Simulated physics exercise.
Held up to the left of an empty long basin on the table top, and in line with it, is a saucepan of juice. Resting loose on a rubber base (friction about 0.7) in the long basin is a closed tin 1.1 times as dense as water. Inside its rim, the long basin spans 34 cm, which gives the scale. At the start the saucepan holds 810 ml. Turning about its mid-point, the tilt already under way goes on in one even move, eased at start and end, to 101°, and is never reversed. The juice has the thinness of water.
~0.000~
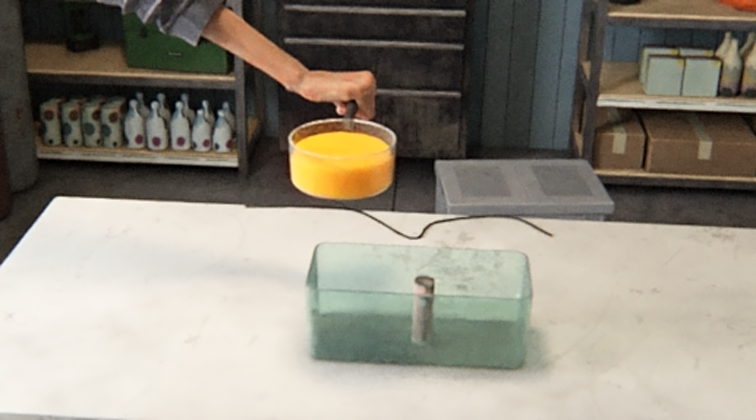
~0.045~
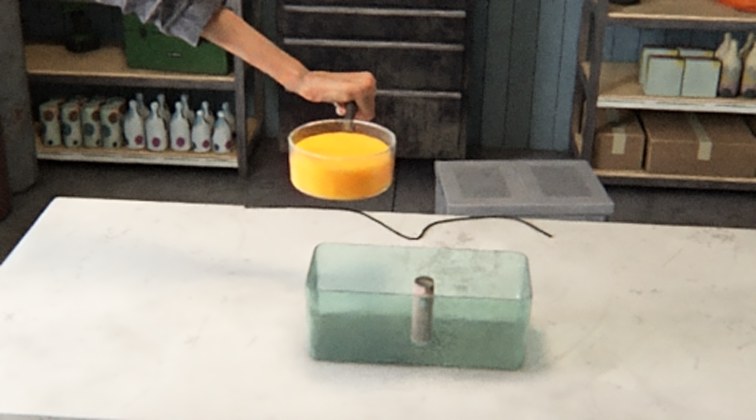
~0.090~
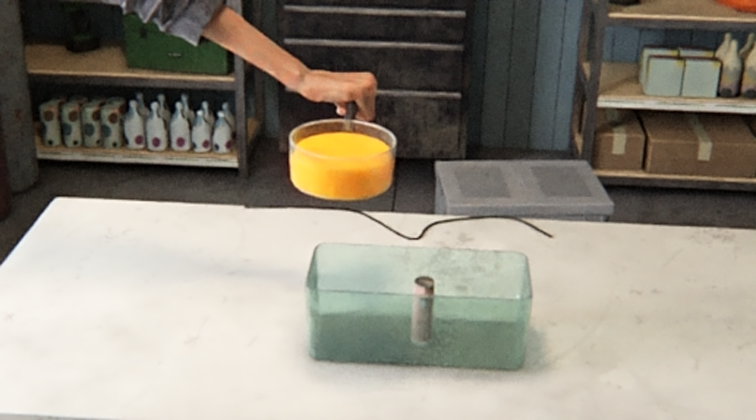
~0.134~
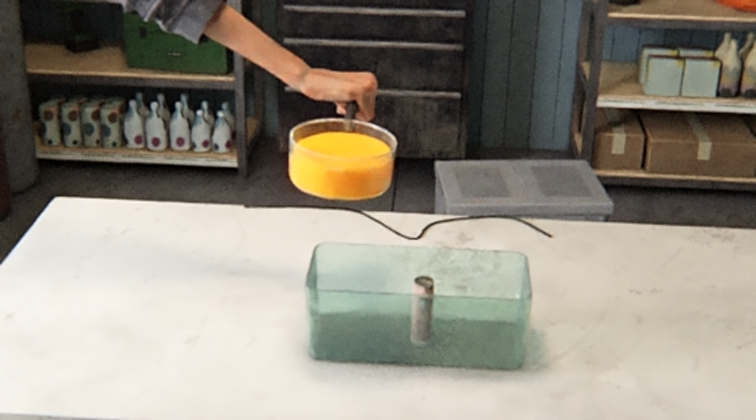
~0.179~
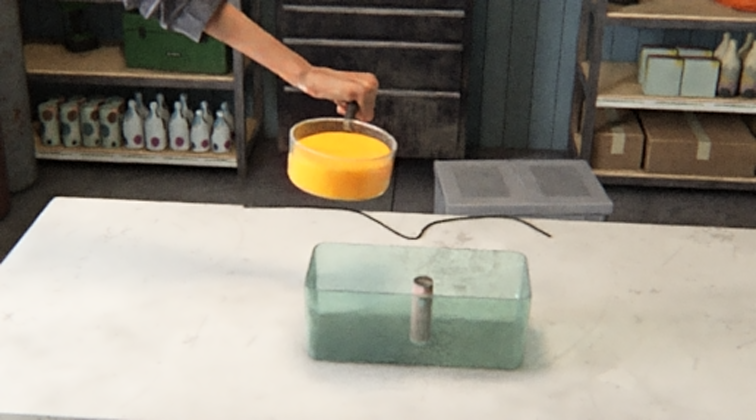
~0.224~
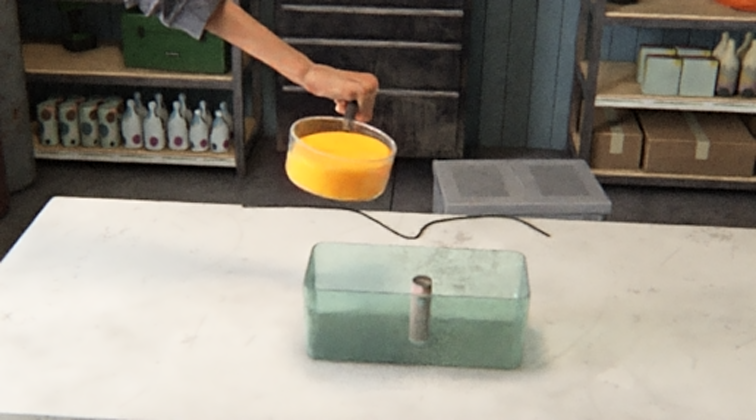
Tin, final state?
It does not overbalance.
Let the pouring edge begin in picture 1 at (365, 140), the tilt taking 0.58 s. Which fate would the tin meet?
Result: Tin tipped over.
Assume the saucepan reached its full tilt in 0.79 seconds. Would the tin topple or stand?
Then the tin does not tip.
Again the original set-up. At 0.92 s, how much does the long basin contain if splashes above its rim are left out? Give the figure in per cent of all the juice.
Near 76 in a hundred.
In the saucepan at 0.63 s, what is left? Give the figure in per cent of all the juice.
About 56 per cent.
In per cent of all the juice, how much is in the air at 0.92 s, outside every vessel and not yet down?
Roughly 12 per cent.
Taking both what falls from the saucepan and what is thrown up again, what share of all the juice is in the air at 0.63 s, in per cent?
It comes to roughly 38 per cent.
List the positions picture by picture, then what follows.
Tilt 0°; pouring edge (395, 142); surface from (293, 147) to (393, 151); the long basin's rim runs from (311, 266) to (530, 276); the tin's top is at (425, 283), in the first picture.
Tilt 0°; pouring edge (395, 143); surface from (293, 147) to (393, 152), in the second picture.
Tilt 2°; pouring edge (395, 144); surface from (293, 147) to (393, 152), in the third picture.
Tilt 4°; pouring edge (396, 145); surface from (293, 146) to (393, 152), in the fourth picture.
Tilt 7°; pouring edge (396, 148); surface from (293, 146) to (393, 153), in the fifth picture.
Tilt 11°; pouring edge (395, 151); surface from (292, 146) to (393, 153), in the sixth picture.
By 0.63 s the tilt is 64° and 55 per cent is still to pour; the tin stands where it began.
By 0.92 s the tilt is 96° and 10 per cent is still to pour; the tin stands where it began.
By 1.23 s the tilt is 101° and 1 per cent is still to pour; the tin stands where it began.
By 1.57 s the tilt is 101° and 0 per cent is still to pour; the tin stands where it began.
At rest the tin stands where it began.
